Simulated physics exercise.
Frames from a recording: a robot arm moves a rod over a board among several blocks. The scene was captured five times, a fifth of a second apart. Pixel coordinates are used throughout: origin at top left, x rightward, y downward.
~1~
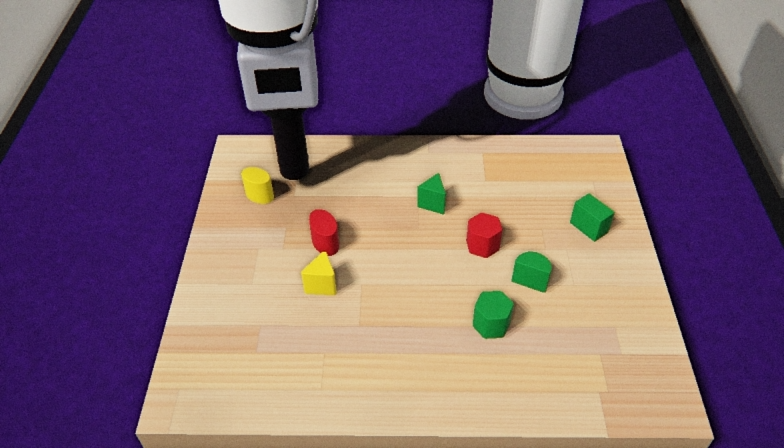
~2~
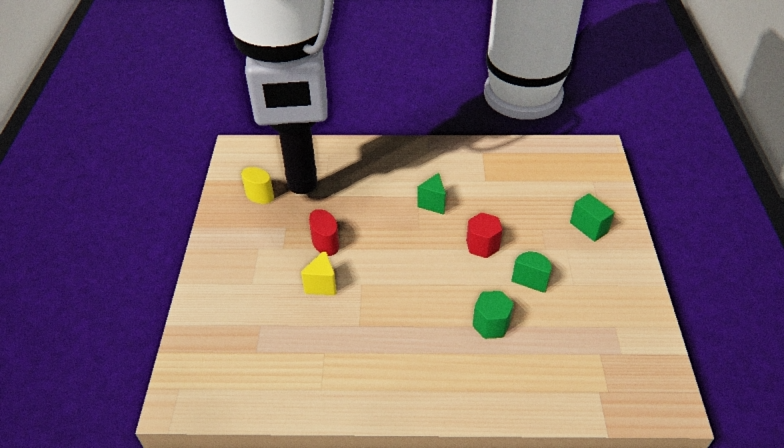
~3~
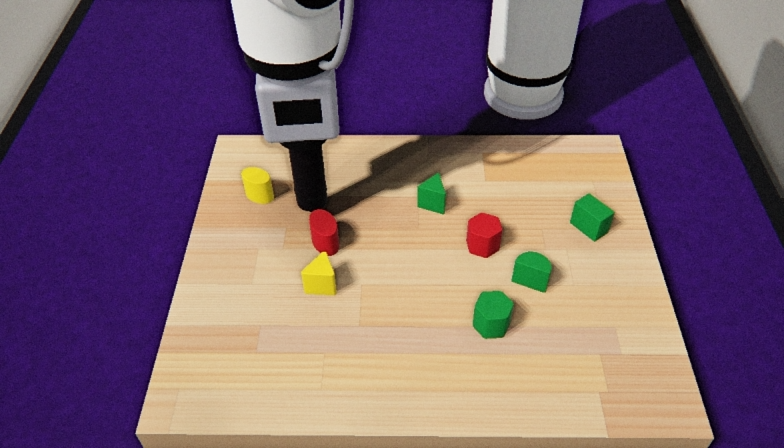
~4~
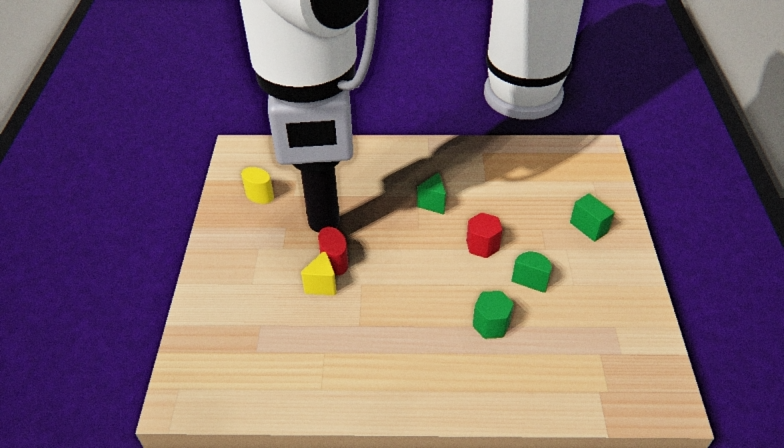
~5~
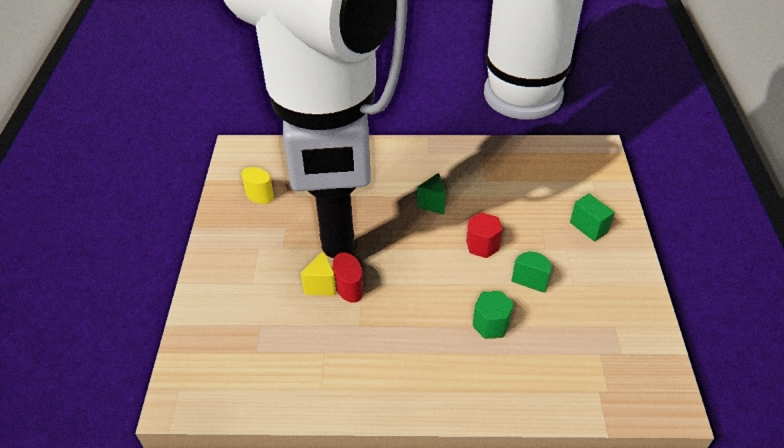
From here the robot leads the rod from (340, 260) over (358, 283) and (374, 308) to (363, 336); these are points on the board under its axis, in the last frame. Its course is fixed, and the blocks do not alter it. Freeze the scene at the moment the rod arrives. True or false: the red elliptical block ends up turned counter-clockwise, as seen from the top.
That is false.
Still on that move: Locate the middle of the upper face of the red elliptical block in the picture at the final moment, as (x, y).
That would be at about pixel (354, 350).
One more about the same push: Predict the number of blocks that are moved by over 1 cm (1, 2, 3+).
When the path ends, I think you'll find one block out of place by more than 1 cm.
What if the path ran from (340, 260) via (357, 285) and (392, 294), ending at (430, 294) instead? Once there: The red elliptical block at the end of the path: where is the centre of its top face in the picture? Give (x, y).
About (372, 304).
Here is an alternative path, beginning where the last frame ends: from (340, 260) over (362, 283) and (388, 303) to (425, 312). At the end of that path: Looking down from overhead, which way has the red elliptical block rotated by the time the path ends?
The answer is clockwise.
On the path given first. One third of the way, rod at (357, 270); red elliptical block at (361, 293), turned 15° clockwise.
Two thirds of the way, rod at (373, 295); red elliptical block at (366, 320), turned 50° clockwise.
At the end, rod at (362, 324); yellow triangular piece in place; red elliptical block at (354, 350), turned 50° clockwise.
